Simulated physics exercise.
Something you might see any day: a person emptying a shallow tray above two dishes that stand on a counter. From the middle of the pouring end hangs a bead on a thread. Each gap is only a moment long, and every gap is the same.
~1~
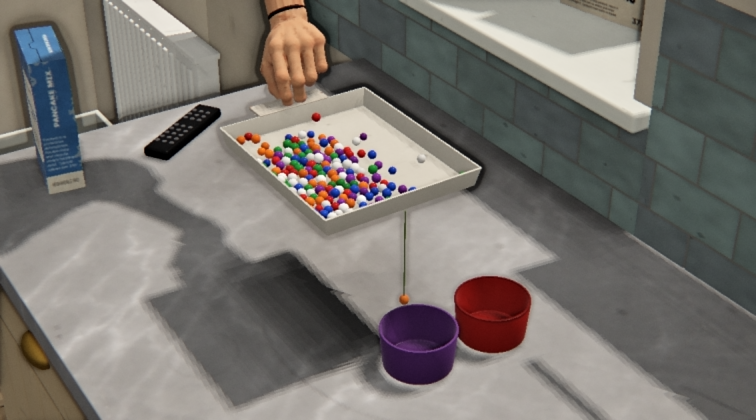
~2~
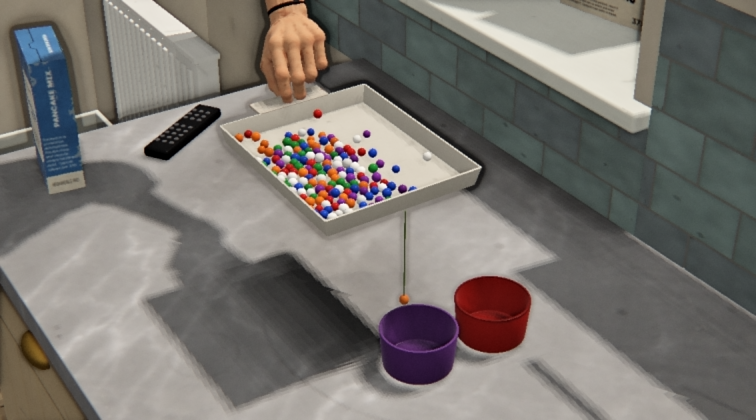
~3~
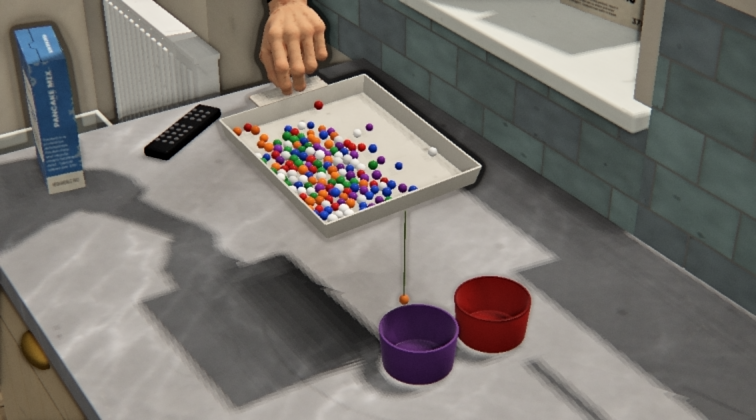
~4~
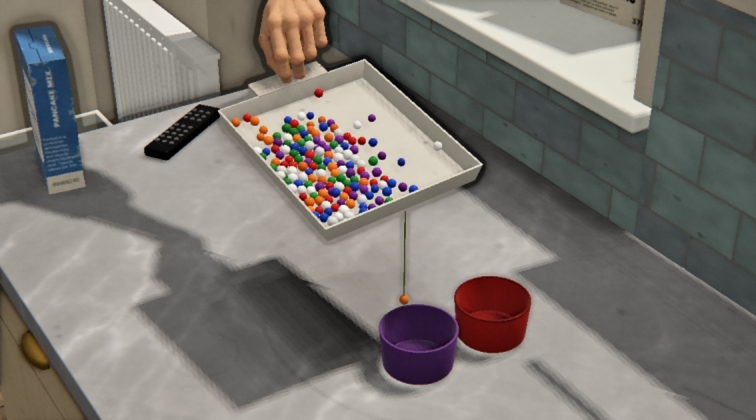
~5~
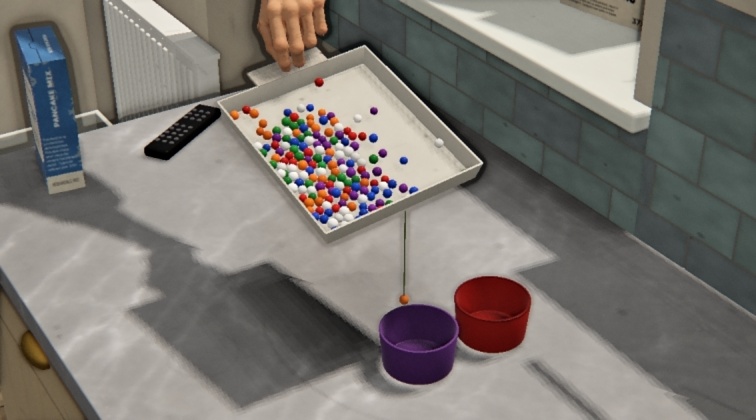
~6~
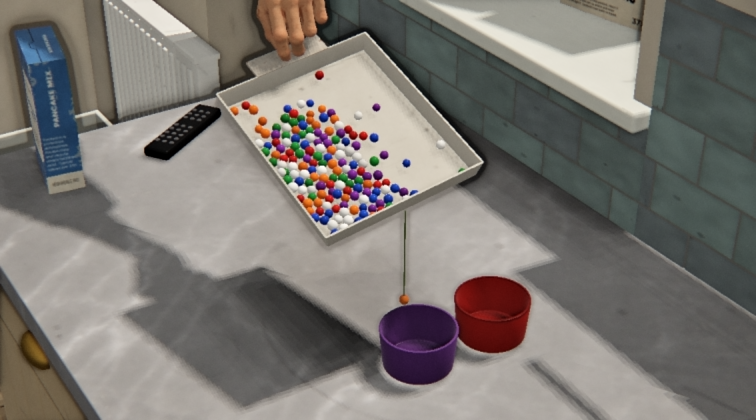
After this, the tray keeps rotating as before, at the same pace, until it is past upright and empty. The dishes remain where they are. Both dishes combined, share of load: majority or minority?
Looks like the dishes end up with a minority of it in the end.
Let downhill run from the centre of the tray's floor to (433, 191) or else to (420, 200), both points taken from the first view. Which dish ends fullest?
Going by the two slopes in order, it's the right-side one and then the right-side one.
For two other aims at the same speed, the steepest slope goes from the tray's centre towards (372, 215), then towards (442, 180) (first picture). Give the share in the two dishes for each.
That comes to 10 per cent the first time and 70 per cent the second.
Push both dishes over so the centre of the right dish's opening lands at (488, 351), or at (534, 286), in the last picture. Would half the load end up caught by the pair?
Well, a minority share the first time and a minority share the next.
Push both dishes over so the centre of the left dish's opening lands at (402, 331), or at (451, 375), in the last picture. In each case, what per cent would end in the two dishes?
Approximately 10 percent, followed by approximately 0 percent.
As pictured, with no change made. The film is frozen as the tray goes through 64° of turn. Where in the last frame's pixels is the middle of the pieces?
Look around (346, 204) in the last picture.
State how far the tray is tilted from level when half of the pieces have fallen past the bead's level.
Around 90° at that moment.
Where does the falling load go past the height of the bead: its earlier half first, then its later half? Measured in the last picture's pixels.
Starting near (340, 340), moving on to near (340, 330).
Soon, tray tipped steeply; nearly all on the tray; a small part in the air.
A while on, tray tipped past a quarter turn; a small part on the tray; a stray few in the left dish; most outside both; a small part in the air.
Towards the end, tray tipped past a quarter turn; a stray few in the left dish; nearly all outside both.
Finally, tray tipped past a quarter turn; a stray few in the left dish; none in the right dish; nearly all outside both.
